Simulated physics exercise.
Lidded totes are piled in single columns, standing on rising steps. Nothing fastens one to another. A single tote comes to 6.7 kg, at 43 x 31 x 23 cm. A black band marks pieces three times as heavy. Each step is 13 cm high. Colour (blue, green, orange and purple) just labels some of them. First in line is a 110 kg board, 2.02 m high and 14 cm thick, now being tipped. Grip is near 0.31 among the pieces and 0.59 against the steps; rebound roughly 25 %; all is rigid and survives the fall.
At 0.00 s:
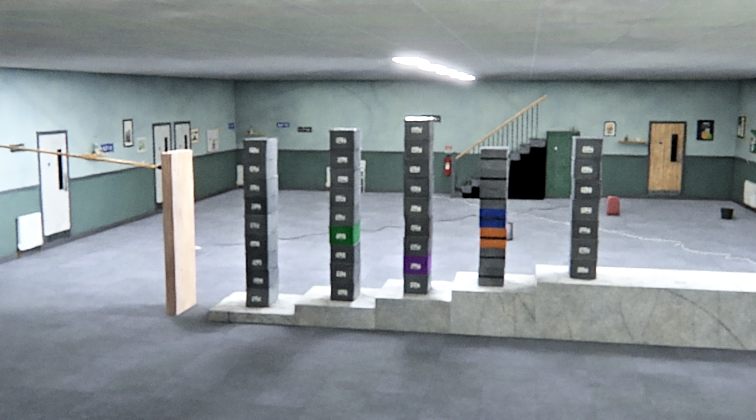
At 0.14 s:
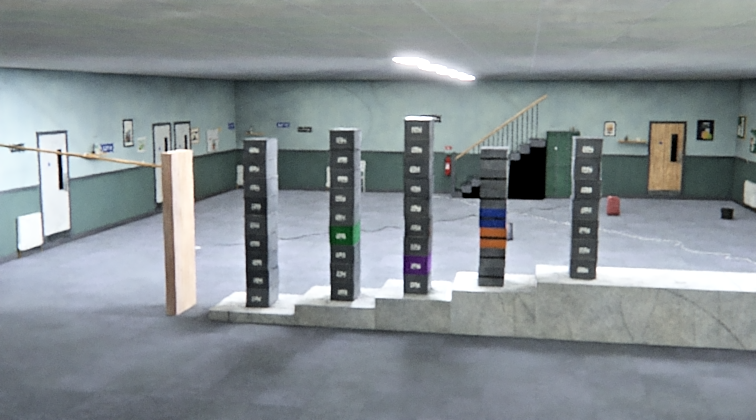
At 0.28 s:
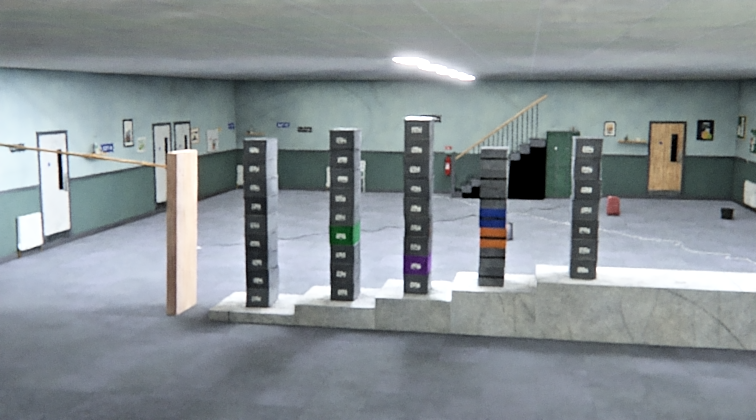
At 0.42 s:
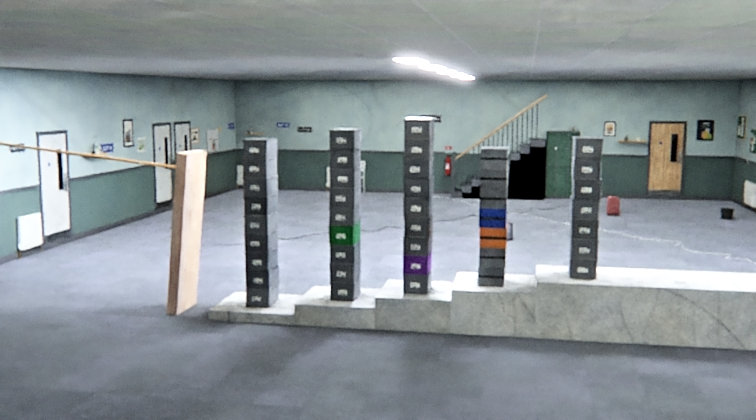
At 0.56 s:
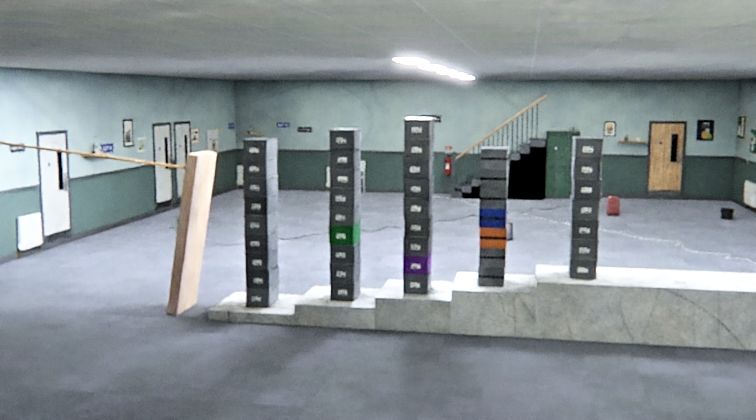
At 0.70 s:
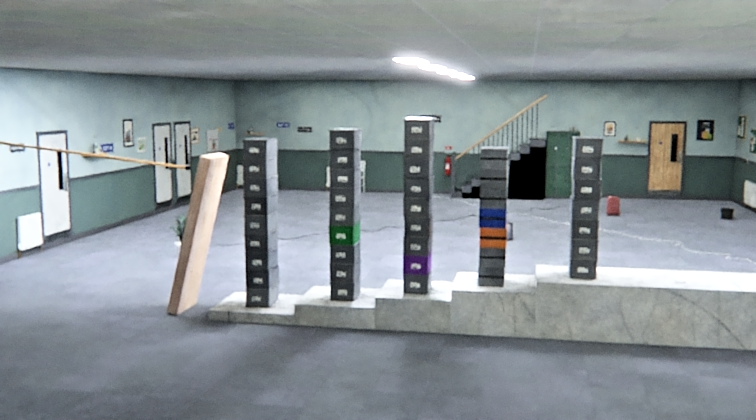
Five tall stacks of dark boxes stood motionless on rising steps in a large hall, while a thin pole from the left pushed the top of an upright wooden board, leaning it rightward toward the nearest stack.
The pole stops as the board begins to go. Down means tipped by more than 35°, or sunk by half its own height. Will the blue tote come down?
It comes down.
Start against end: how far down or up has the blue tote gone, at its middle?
About 35 cm lower.
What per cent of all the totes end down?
Roughly 90 per cent of them.
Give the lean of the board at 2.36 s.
About 70°.
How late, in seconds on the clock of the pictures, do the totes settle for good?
At about 6.5 s.
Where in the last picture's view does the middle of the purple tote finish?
Around (449, 269).
After 1.50 s, board 57° from upright; 6 of the 41 totes down; blue tote unmoved; green tote 12 cm from its place.
After 2.36 s, board 71° from upright; 10 of the 41 totes down; blue tote unmoved; purple tote 12° from how it stood.
After 4.00 s, board 72° from upright; 30 of the 41 totes down; blue tote 47° from how it stood, 30 cm lower; orange tote 47° from how it stood, 22 cm lower.
After 5.02 s, board 72° from upright; 36 of the 41 totes down; blue tote 44° from how it stood, 34 cm lower; purple tote 47° from how it stood.
In the end (6.6 s), board 72° from upright; 36 of the 41 totes down; blue tote 44° from how it stood, 34 cm lower; purple tote 47° from how it stood; orange tote 44° from how it stood, 25 cm lower. From the last view, middles, blue tote near (563, 247), purple tote near (449, 269).
